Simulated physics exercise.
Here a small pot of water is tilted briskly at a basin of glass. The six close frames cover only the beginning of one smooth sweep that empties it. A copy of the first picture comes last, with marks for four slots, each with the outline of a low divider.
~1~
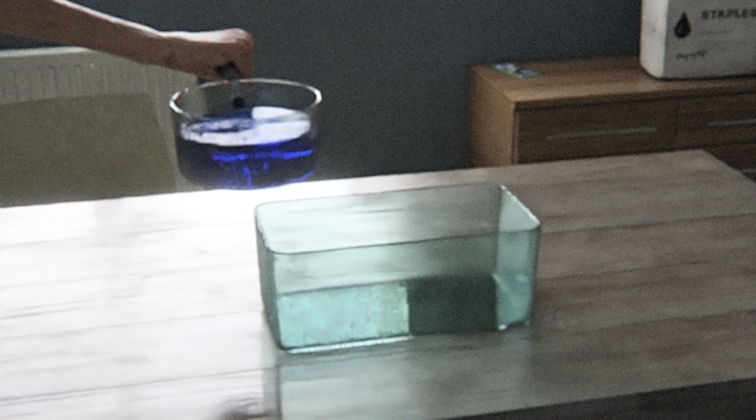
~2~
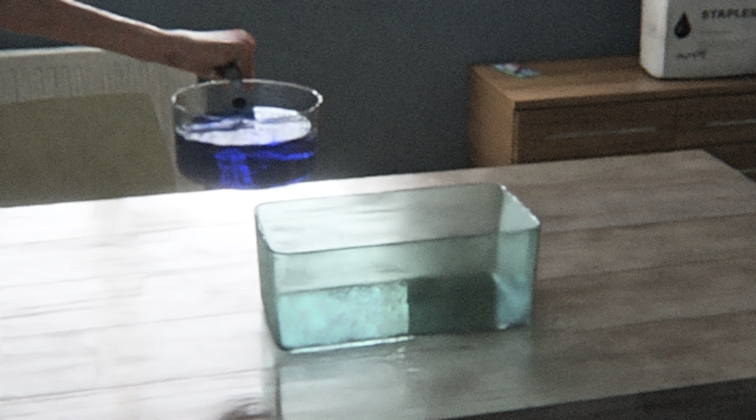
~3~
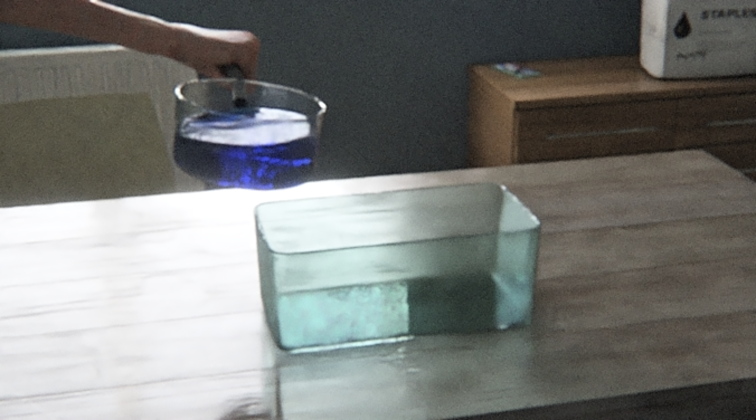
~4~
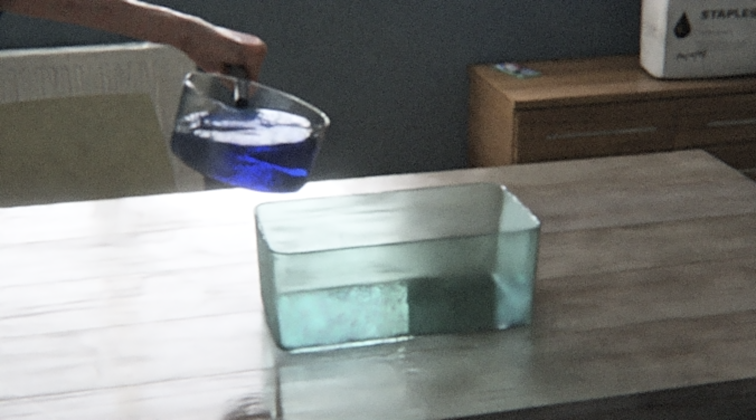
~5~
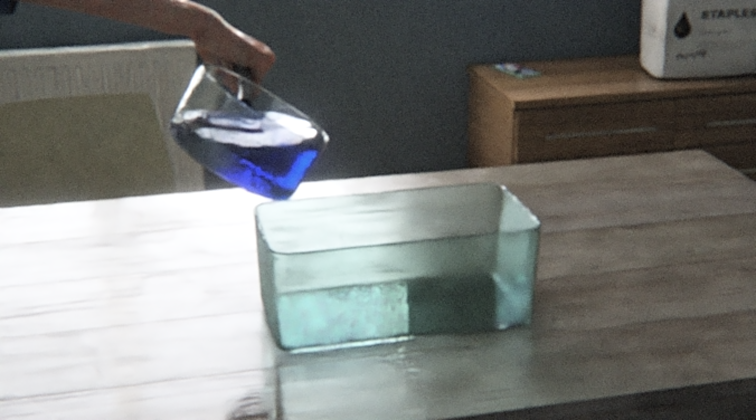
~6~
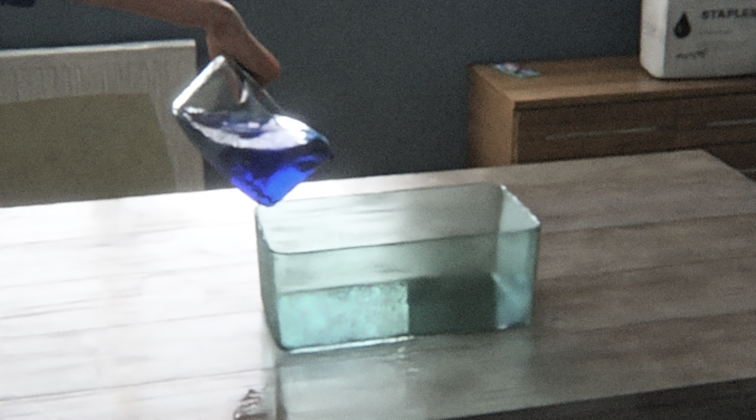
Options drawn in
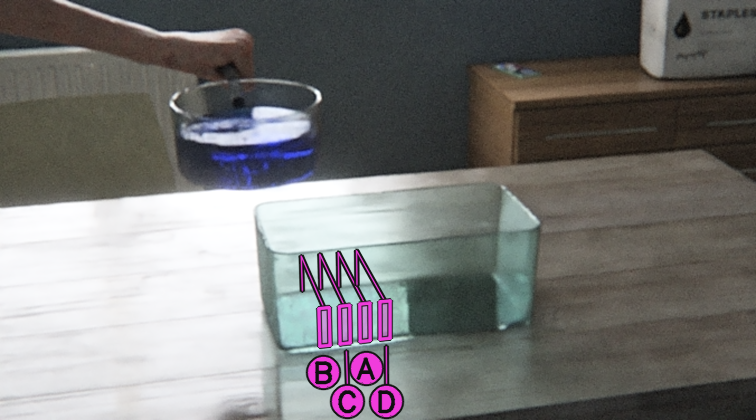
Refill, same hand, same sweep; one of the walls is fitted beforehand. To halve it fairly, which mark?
Go for A.
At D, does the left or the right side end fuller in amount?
The left one.
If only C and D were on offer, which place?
Place C.
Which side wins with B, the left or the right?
The right one.
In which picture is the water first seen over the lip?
In picture 6.
On the marked copy, A at (366, 348); B at (326, 353); C at (346, 351); D at (386, 346).
With A, about 51 % ends left of the wall and 45 % right of it; 4 % is lost outside.
With B, about 20 % ends left of the wall and 78 % right of it.
With C, about 35 % ends left of the wall and 61 % right of it; 4 % is lost outside.
With D, about 68 % ends left of the wall and 25 % right of it; 7 % is lost outside.
